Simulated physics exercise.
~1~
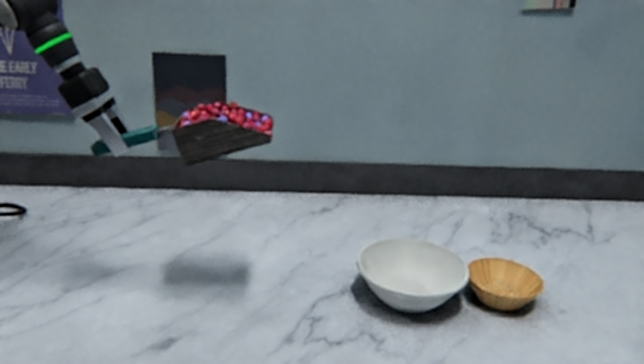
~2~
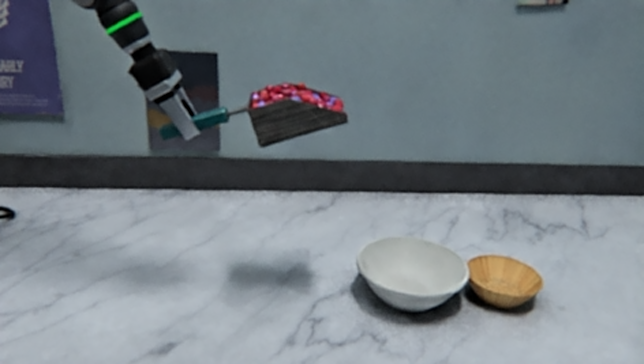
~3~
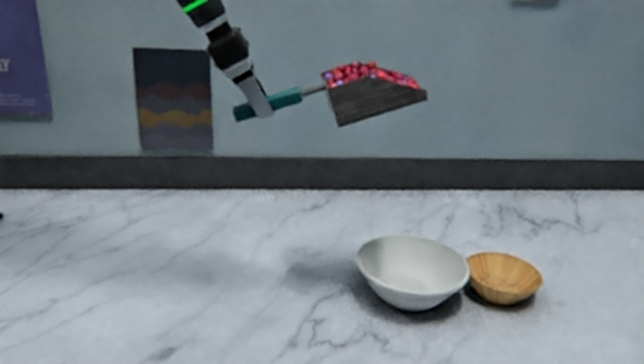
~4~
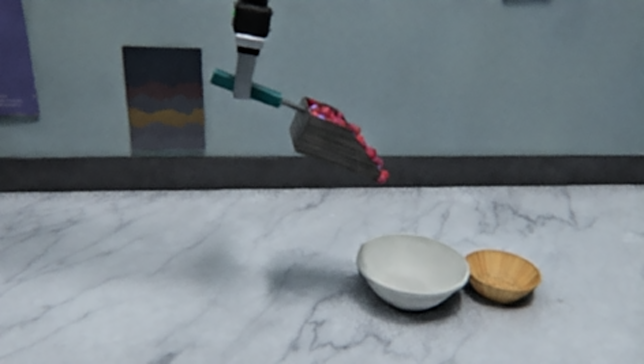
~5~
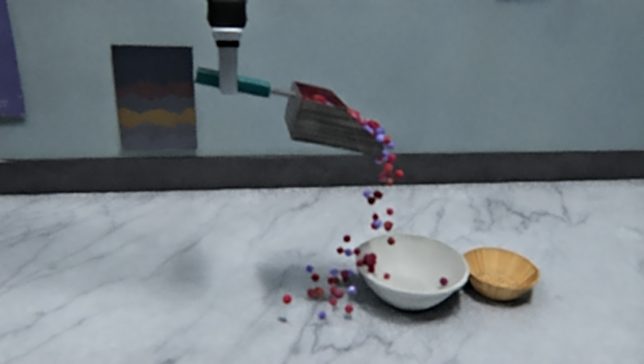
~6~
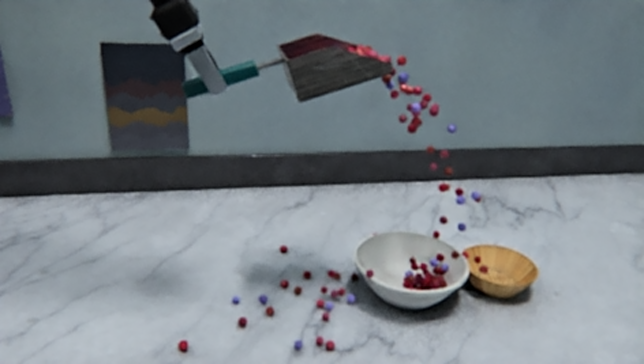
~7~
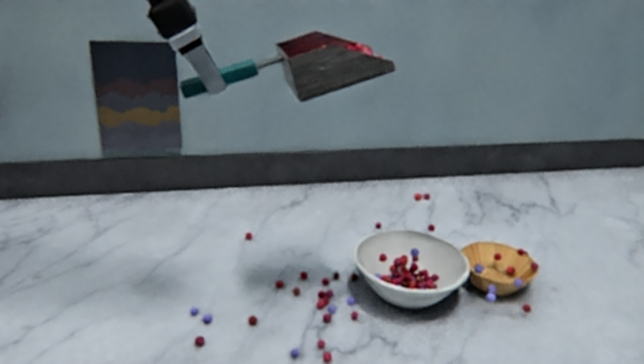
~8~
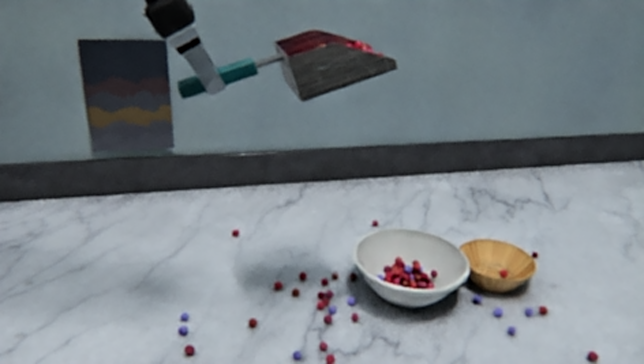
The clip opens with a robotic arm holding a scoop heaped with small red and purple balls above a marble-look table, where a white bowl and a smaller wooden bowl stand. The arm carries the scoop to the right, toward the bowls. It then draws back slightly and tips the front downward, so balls start spilling over the edge. Some scatter on the table left of the white bowl while others drop into it. The scoop then tilts back up and the stream stops, leaving a pile in the white bowl, a few balls in or around the wooden one, and others strewn across the table.
